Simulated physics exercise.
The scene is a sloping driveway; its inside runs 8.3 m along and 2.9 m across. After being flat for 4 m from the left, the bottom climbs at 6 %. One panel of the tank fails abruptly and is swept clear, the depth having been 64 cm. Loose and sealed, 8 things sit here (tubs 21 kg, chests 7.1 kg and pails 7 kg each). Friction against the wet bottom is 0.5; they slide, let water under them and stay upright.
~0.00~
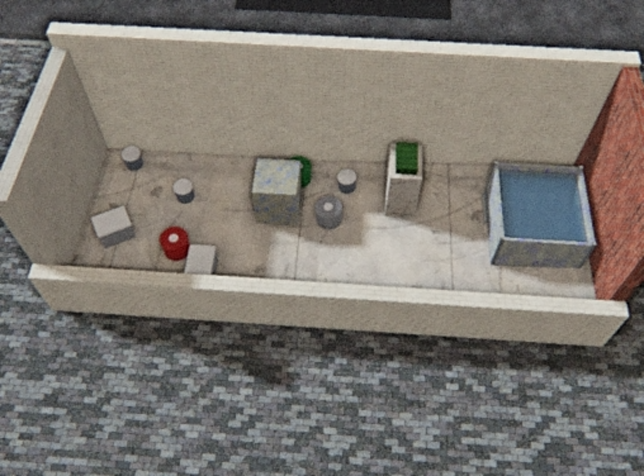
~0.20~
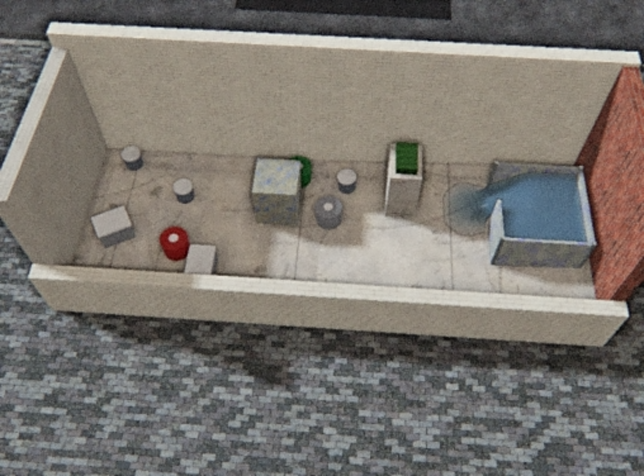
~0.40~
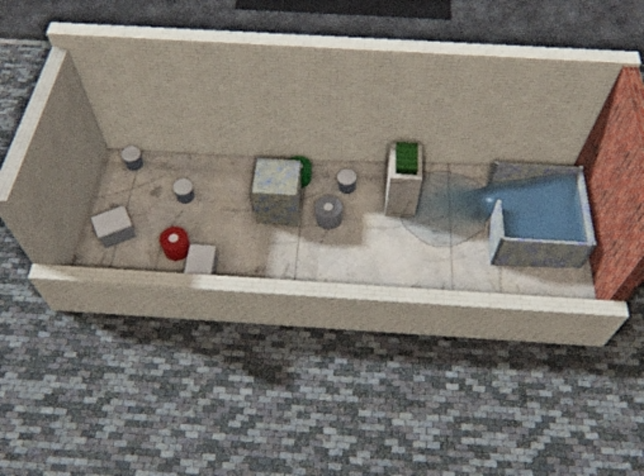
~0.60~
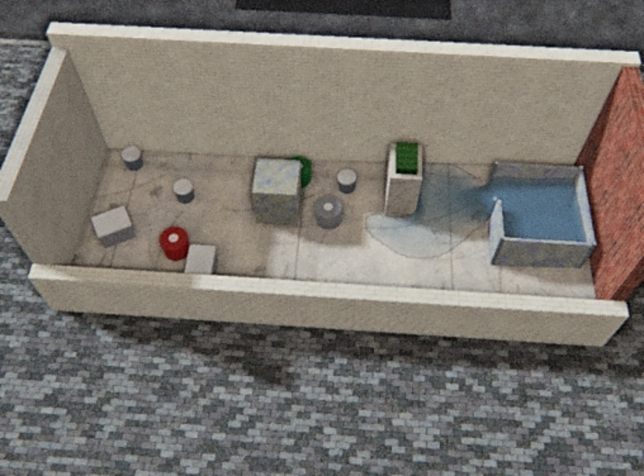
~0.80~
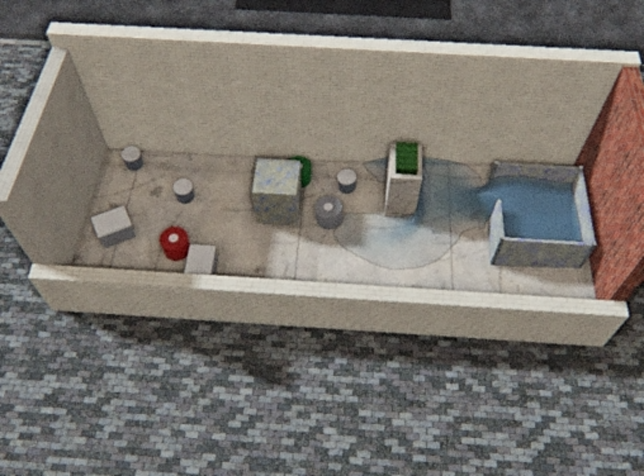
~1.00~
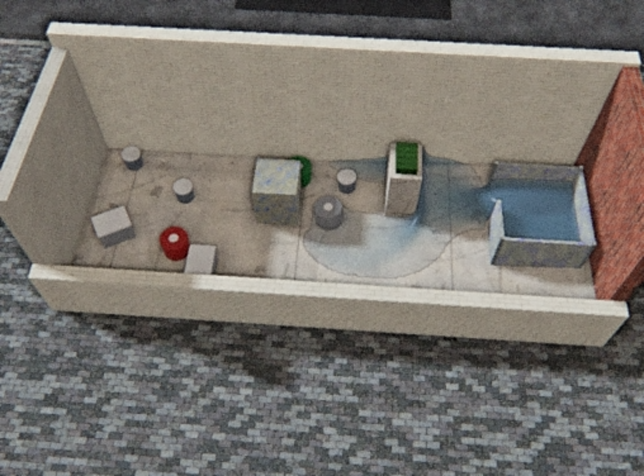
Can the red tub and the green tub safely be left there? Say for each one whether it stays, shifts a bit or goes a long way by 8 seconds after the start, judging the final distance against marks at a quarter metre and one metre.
The red tub is left close by, the green tub is left well away.
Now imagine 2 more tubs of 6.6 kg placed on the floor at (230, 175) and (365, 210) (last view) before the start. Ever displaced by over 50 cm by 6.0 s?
In turn: Past it, under.
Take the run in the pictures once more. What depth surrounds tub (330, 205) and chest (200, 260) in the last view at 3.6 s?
Depth approx. 6 cm / 5 cm.
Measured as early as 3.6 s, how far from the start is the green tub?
Close to 200 cm.
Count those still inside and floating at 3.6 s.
By my count, 0.
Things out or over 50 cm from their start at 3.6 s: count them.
3.
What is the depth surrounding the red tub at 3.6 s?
Depth: About 5 cm.
After 1.6 s the red tub is near (174, 238), 0.0 m from its start, aground; the green tub is near (297, 166), 0.0 m from its start, aground; 0 afloat.
After 3.6 s the red tub is near (174, 238), 0.0 m from its start, aground; the green tub is near (195, 164), 1.8 m from its start, aground; 0 afloat.
After 5.6 s the red tub is near (174, 238), 0.0 m from its start, aground; the green tub is near (191, 165), 1.9 m from its start, aground; 3 afloat.
After 8.0 s the red tub is near (174, 238), 0.0 m from its start, aground; the green tub is near (193, 166), 1.8 m from its start, aground; 3 afloat.
